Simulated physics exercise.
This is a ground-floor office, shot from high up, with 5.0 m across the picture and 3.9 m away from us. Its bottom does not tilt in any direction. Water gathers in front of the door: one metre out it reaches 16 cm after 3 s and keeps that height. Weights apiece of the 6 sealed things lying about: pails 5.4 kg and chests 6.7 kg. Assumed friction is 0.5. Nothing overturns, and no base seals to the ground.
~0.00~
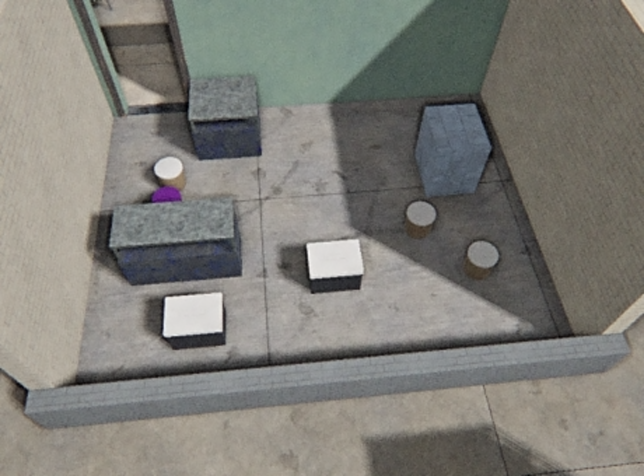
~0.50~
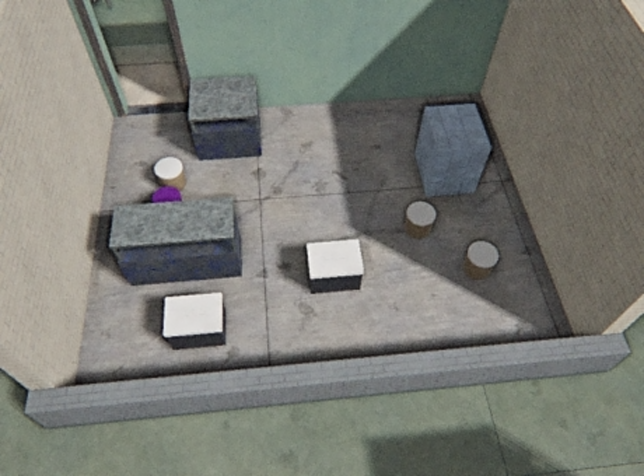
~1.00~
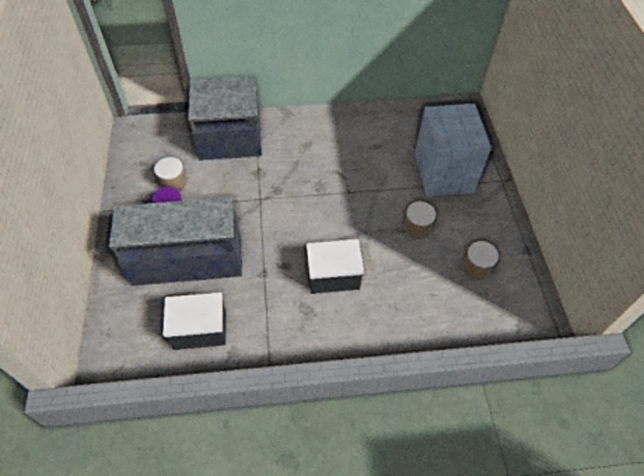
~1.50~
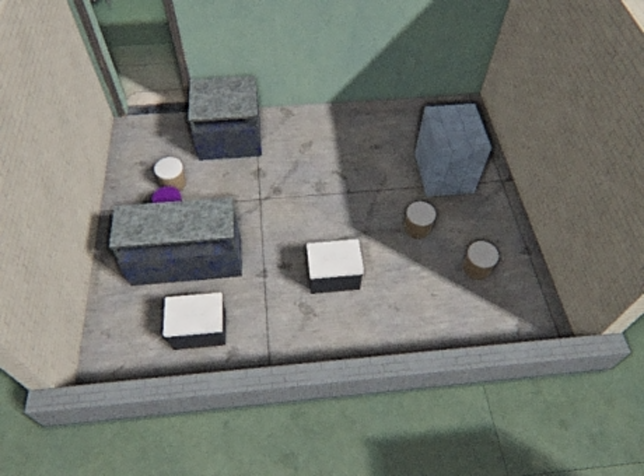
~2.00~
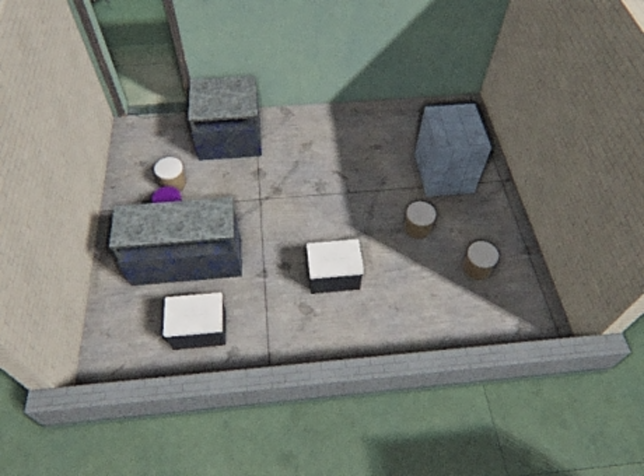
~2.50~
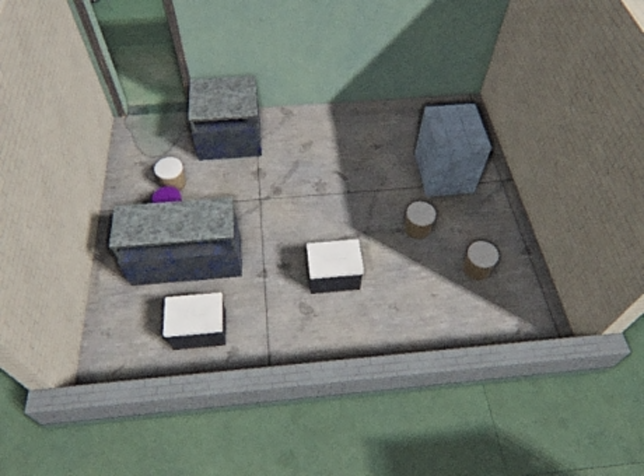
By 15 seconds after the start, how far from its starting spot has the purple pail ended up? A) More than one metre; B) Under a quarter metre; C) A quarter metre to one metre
(A) More than one metre.
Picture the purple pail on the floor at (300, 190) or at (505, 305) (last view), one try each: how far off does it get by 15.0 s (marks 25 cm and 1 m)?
Respectively, it sits tight and sits tight.
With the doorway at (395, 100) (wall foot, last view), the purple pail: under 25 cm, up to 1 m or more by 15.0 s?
The purple pail hardly moves at all.
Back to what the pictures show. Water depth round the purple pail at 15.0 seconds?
I'd put it at about 6 cm.
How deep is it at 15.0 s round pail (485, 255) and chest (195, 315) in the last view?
First roughly 7 cm, second roughly 3 cm.
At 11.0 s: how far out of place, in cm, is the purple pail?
150 cm or so by then.
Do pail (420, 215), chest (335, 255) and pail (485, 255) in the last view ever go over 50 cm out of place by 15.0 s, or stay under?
Order as asked: Within, above, within.
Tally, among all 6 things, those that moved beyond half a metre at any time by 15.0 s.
I get 3.
After 3.5 s the purple pail is near (167, 197), 0.0 m from its start, aground; 0 afloat.
After 6.8 s the purple pail is near (173, 212), 0.2 m from its start, aground; 0 afloat.
After 11.0 s the purple pail is near (312, 203), 1.7 m from its start, aground; 1 afloat.
After 15.0 s the purple pail is near (347, 201), 2.1 m from its start, aground; 2 afloat.
